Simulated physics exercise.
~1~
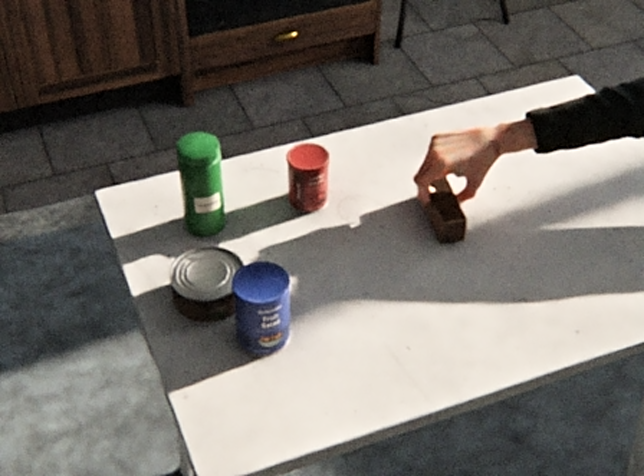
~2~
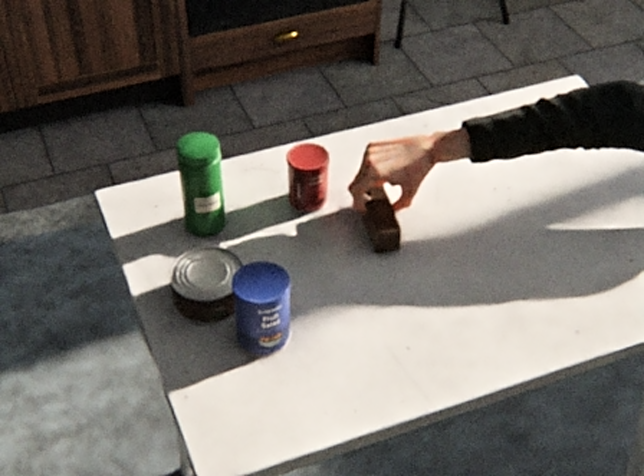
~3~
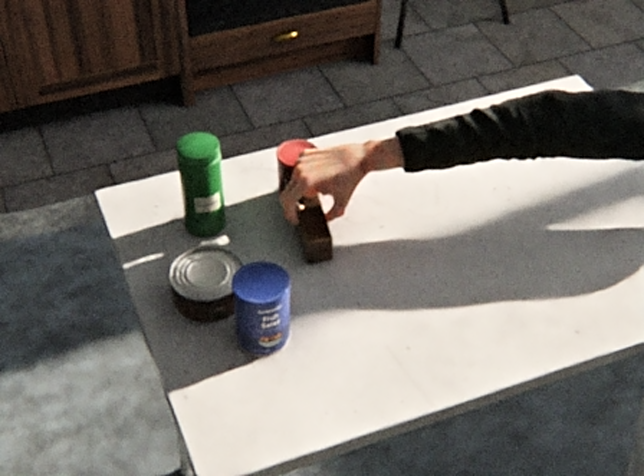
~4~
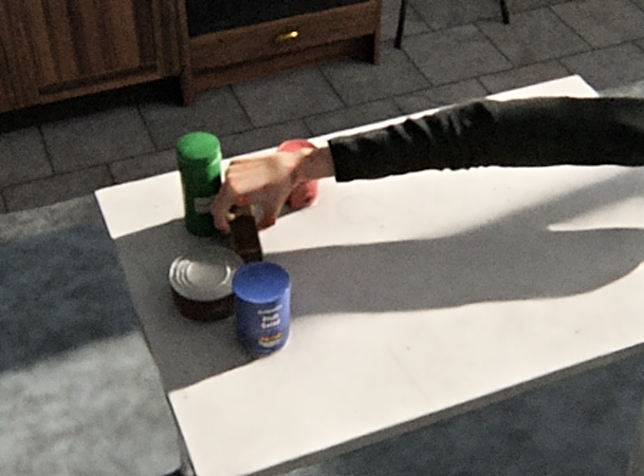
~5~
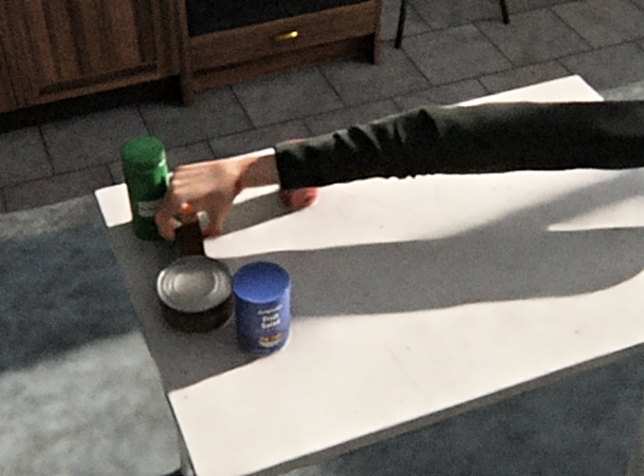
At the start, a green jar, a red tin, a brown tub and a blue tin stand near the left end of a white table, while a hand holds a small dark block to their right. The hand slides the block steadily left across the top. As it passes in front of the red tin, that tin shifts slightly left. The hand keeps going toward the green jar and the brown tub, the sleeved arm partly hiding the red tin. Finally the green jar is pushed left, still upright, near the table's edge, the tub is nudged slightly left, and the blue tin remains in place.
